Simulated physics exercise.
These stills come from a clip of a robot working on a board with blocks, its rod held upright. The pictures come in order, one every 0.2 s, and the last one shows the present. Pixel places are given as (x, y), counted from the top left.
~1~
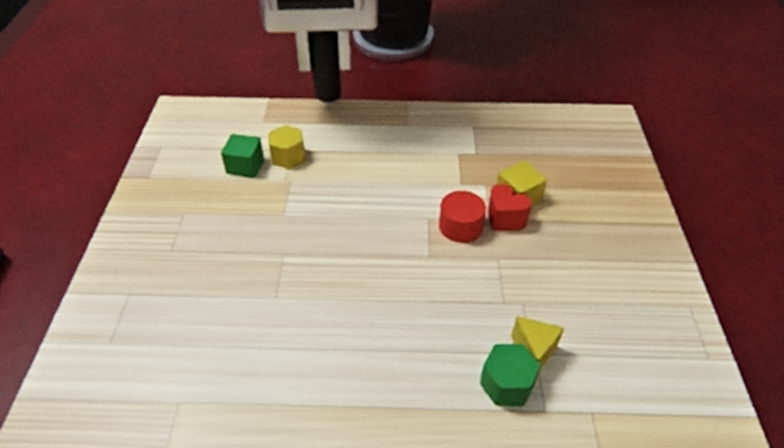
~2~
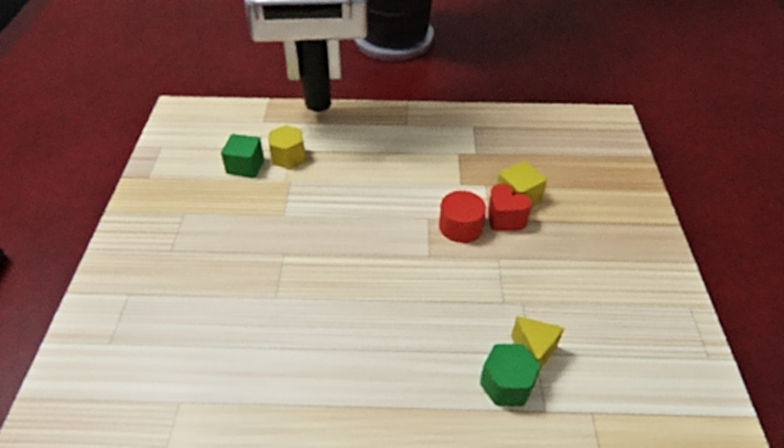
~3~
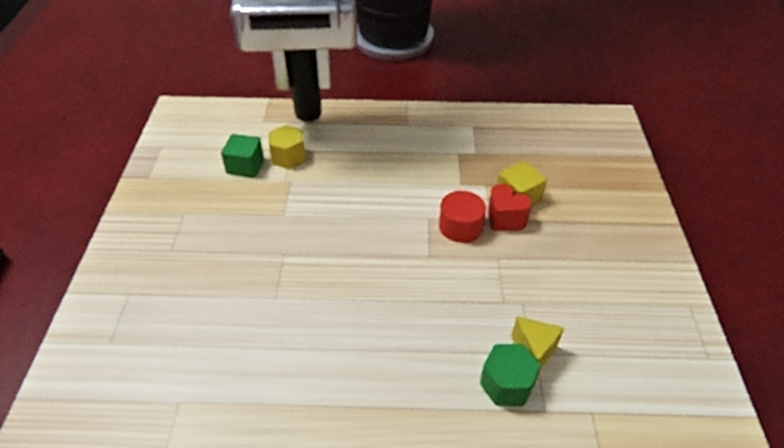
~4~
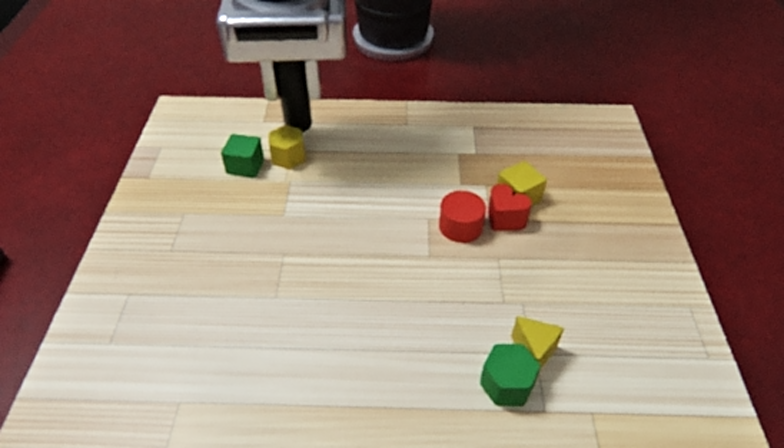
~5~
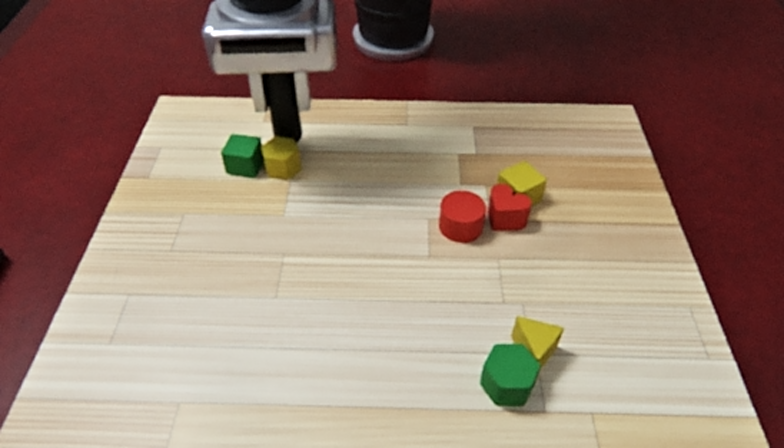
A robot arm with a dark rod moves down and slightly left over a wooden board of red, green and yellow blocks, then nudges the yellow six-sided block a short way toward the viewer, beside the green square block.
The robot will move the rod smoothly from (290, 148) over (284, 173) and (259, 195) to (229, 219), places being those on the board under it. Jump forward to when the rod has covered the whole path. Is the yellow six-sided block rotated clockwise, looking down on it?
I'd say no.
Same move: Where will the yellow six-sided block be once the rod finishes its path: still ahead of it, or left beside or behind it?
The block gets away.
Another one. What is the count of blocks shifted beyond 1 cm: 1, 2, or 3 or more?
Just one will move.
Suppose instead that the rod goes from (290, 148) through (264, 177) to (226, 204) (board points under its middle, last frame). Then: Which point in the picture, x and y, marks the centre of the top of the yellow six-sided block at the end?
Answer: (259, 190).
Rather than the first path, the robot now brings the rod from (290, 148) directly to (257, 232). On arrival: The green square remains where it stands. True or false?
It is true.
The first path, step by step. One third of the way, rod at (283, 162); yellow six-sided block at (271, 174).
Two thirds of the way, rod at (256, 185); yellow six-sided block at (258, 198), turned 35° anticlockwise.
At the end, rod at (226, 208); green square unmoved; yellow six-sided block at (255, 208), turned 60° anticlockwise.
